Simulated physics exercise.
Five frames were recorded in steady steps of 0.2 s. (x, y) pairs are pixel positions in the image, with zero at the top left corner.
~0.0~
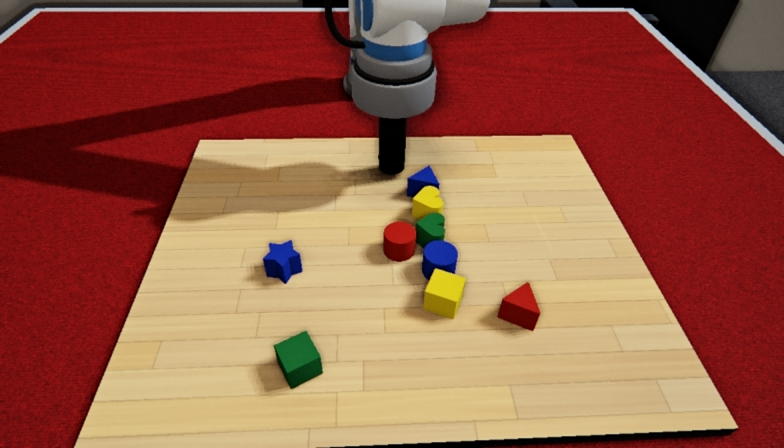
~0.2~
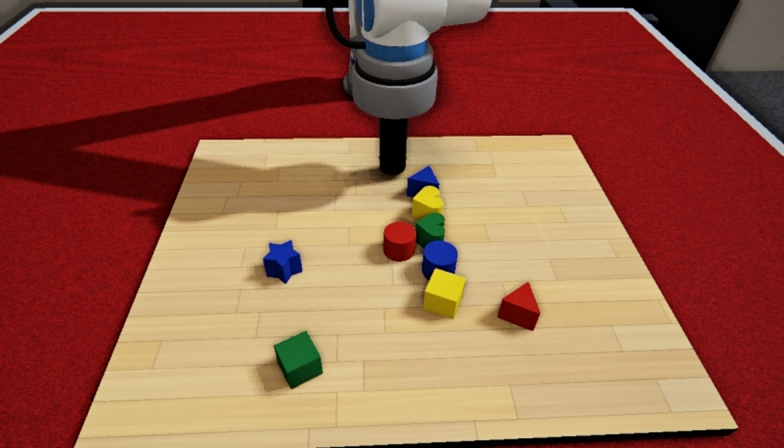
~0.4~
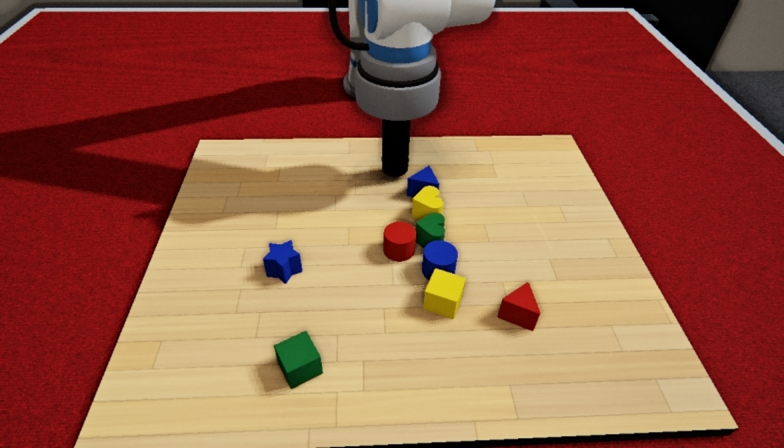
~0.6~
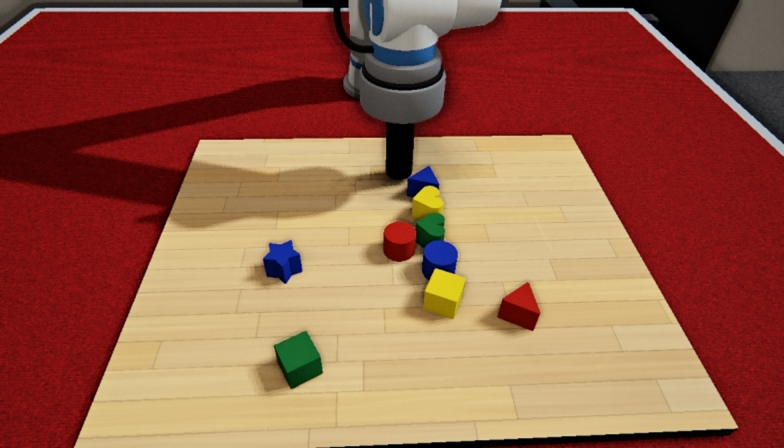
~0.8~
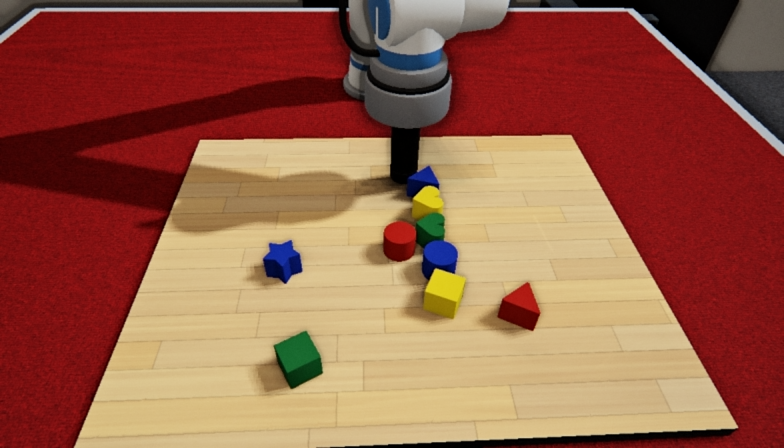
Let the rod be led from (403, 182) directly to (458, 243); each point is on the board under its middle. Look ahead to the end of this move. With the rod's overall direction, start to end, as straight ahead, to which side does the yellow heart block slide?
That block drifts left.
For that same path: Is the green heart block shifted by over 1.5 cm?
Yes, that is how it ends up.
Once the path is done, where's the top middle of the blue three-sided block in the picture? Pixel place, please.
The middle of its upper face should be somewhere near (456, 187).
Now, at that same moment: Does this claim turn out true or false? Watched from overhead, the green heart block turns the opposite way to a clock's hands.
That claim is false.
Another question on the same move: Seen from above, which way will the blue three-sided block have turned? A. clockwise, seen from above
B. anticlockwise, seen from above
I choose B.
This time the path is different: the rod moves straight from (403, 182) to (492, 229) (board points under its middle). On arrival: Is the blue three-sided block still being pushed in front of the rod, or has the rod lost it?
Ahead to the end.
On the path given first. One third of the way, rod (421, 195); blue three-sided block (448, 184), turned 25° anticlockwise; yellow heart block (435, 201), turned 40° clockwise.
Two thirds of the way, rod (440, 216); blue three-sided block (456, 187), turned 70° anticlockwise; yellow heart block (461, 219), turned 15° clockwise; green heart block (438, 231), turned 55° clockwise; blue cylinder (440, 255).
At the end, rod (459, 238); blue three-sided block (456, 187), turned 70° anticlockwise; yellow heart block (485, 240); green heart block (438, 236), turned 90° clockwise; blue cylinder (438, 257).
